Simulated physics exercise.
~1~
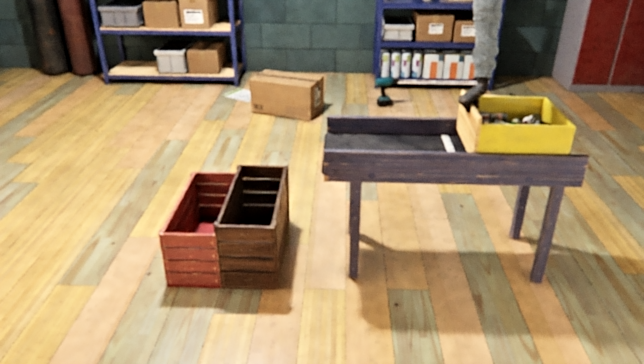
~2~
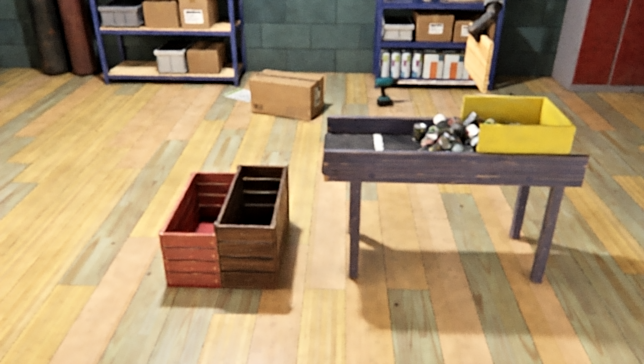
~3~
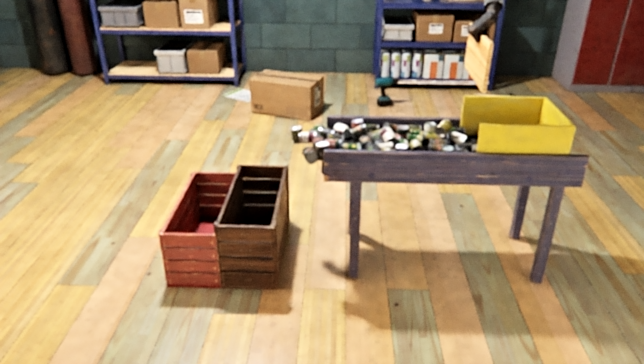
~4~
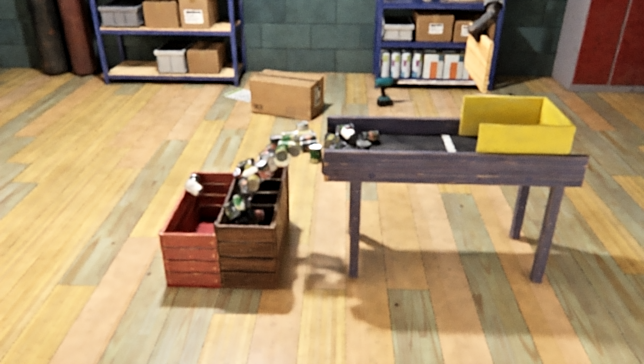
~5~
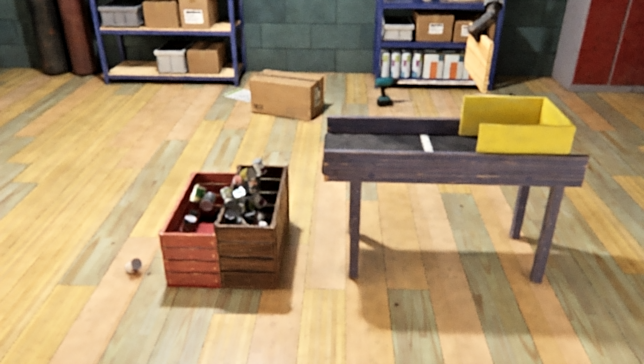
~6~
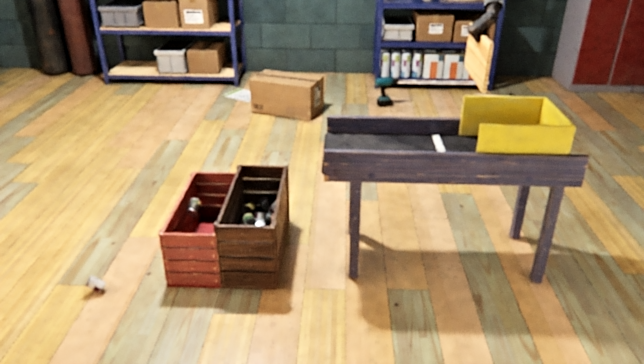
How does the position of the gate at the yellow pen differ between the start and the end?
At the start the gate is down, closing off the side of the yellow pen that faces the belt. By the end it is raised above the pen, leaving that side open.
